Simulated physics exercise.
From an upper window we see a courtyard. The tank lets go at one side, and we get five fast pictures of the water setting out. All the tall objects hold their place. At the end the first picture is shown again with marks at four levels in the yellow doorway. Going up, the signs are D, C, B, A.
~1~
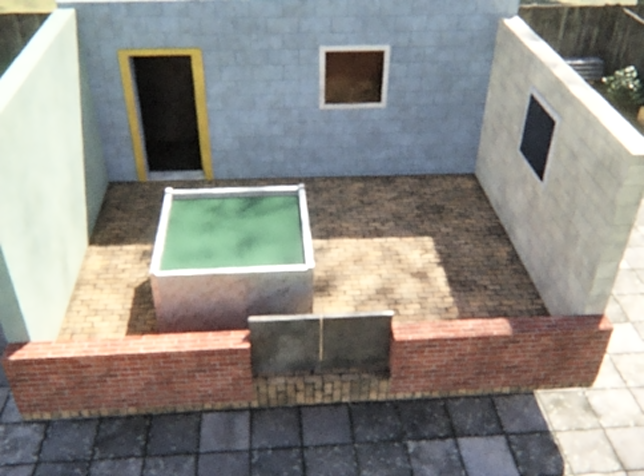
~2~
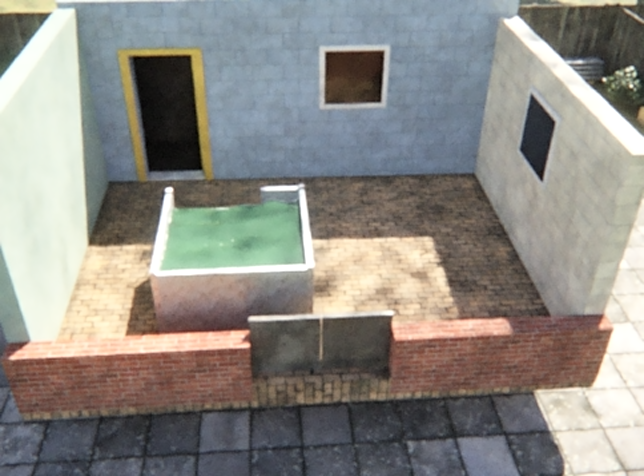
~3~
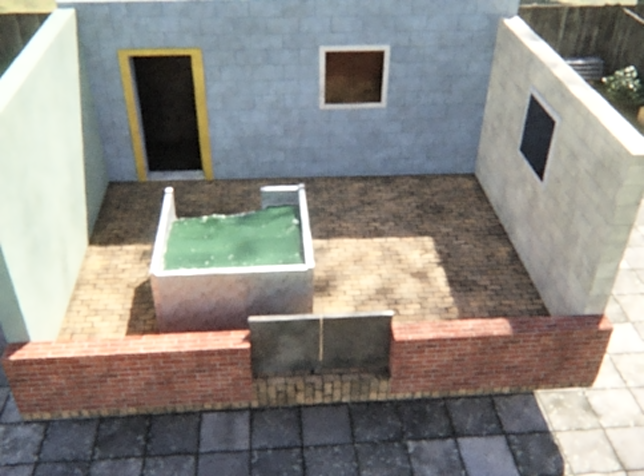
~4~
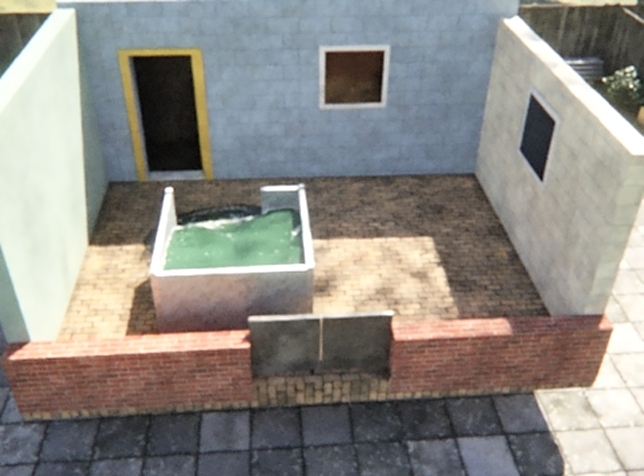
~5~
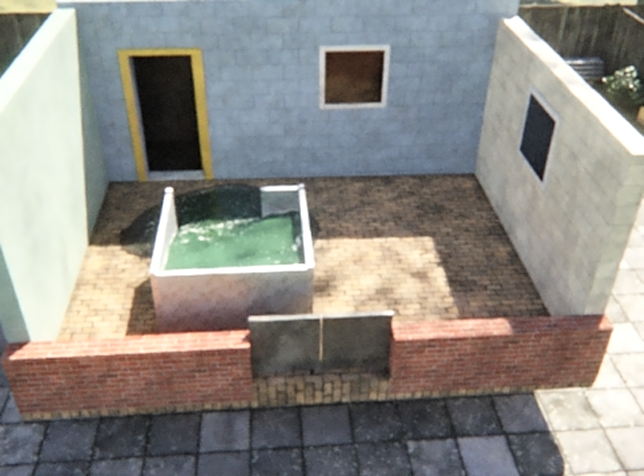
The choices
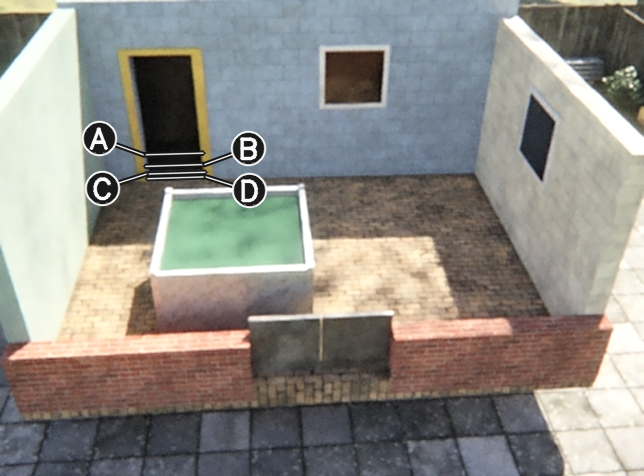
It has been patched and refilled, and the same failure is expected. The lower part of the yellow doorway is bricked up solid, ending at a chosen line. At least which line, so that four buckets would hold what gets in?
Go for A.
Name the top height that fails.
B.
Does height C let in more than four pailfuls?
Yes, that goes wrong.
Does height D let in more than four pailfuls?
Yes, it does.
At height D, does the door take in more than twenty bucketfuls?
Yes.
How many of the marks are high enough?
One of them.
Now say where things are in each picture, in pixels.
The first frame shows water in the tank at rest, its middle at (235, 232); foot of the yellow doorway at (176, 180); shut gate at (321, 324).
In the second frame, water covers 2 % of the ground, its front hidden from here.
In the third frame, water covers 4 % of the ground, its front hidden from here.
In the fourth frame, water covers 9 % of the ground, its front hidden from here.
In the fifth frame, 17 % of the ground under water, visible out to (238, 185).
In white, A at (173, 154); B at (175, 165); C at (176, 173); D at (176, 177); from the bottom up D, C, B, A.
If A is chosen, a splash gets over, under a bucket.
If B is chosen, about 13 bucketfuls get in.
If C is chosen, dozens of bucketfuls pour in.
If D is chosen, dozens of bucketfuls pour in.
